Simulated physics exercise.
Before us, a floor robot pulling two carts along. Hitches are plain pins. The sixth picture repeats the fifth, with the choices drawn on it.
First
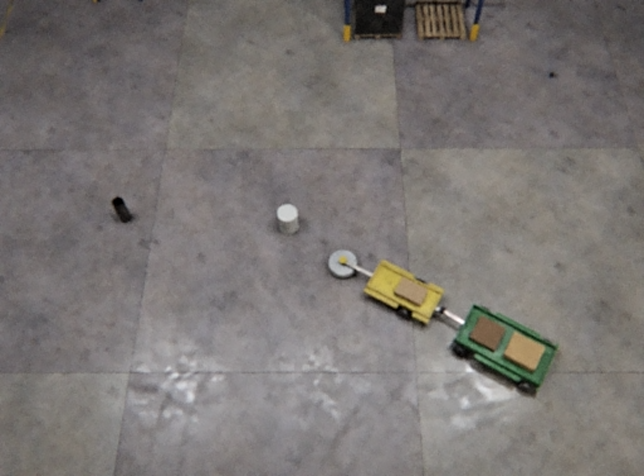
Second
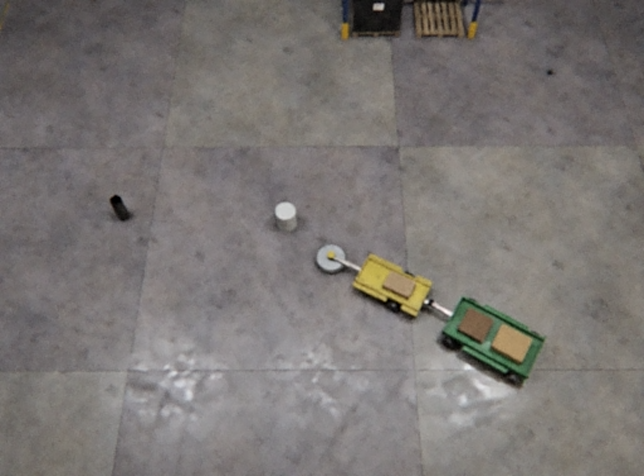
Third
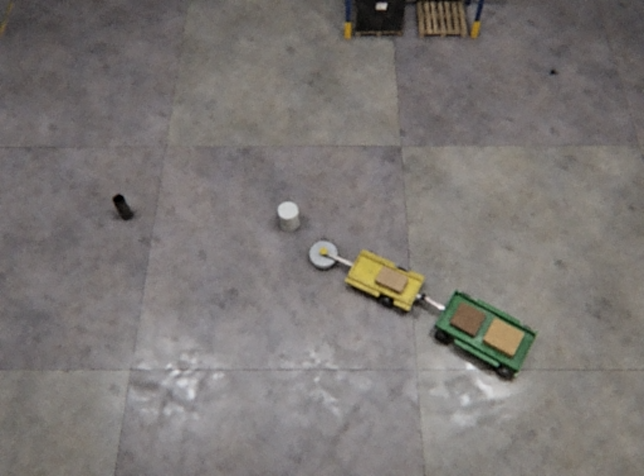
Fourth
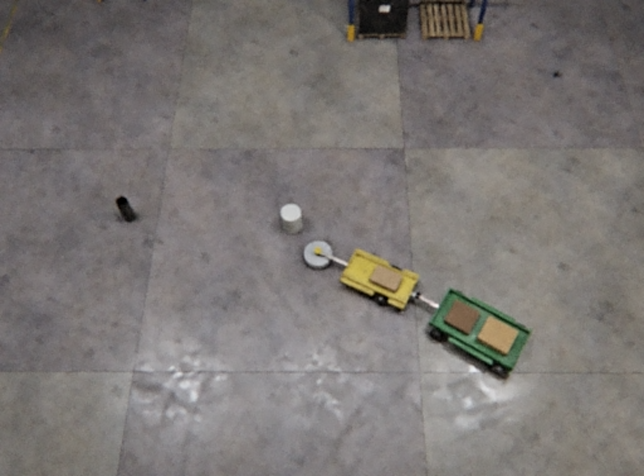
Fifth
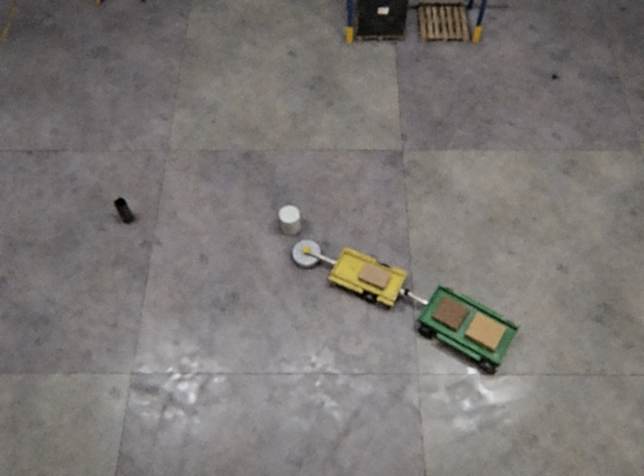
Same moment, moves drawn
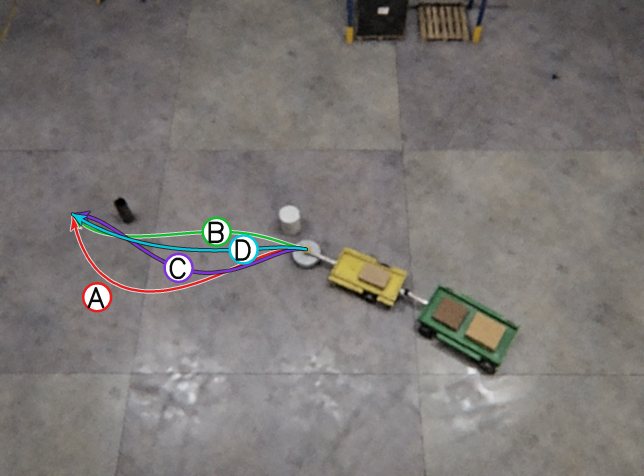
Small round floor robot pulling a yellow cart and a green cart slowly leftward across a grey floor, passing just below a white keg.
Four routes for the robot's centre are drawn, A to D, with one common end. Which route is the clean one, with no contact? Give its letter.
Route A.
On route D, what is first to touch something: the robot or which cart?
The yellow cart touches first.
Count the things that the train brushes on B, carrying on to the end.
It touches two.
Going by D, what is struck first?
The black post.
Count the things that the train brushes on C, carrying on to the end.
In all, one.
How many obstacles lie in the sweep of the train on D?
It touches one.
On the copy, A from (306, 249) via (163, 291) to (73, 217); B from (306, 249) via (186, 233) to (74, 215); C from (306, 249) via (179, 268) to (76, 214); D from (306, 249) via (181, 249) to (73, 214).
On A. First, robot (209, 283), last cart (380, 283).
Then, robot (109, 281), last cart (281, 277).
Finally, robot (75, 218), last cart (206, 281); nothing has been touched.
By contrast, B meets the black post and white keg; C meets the black post; D meets the black post.
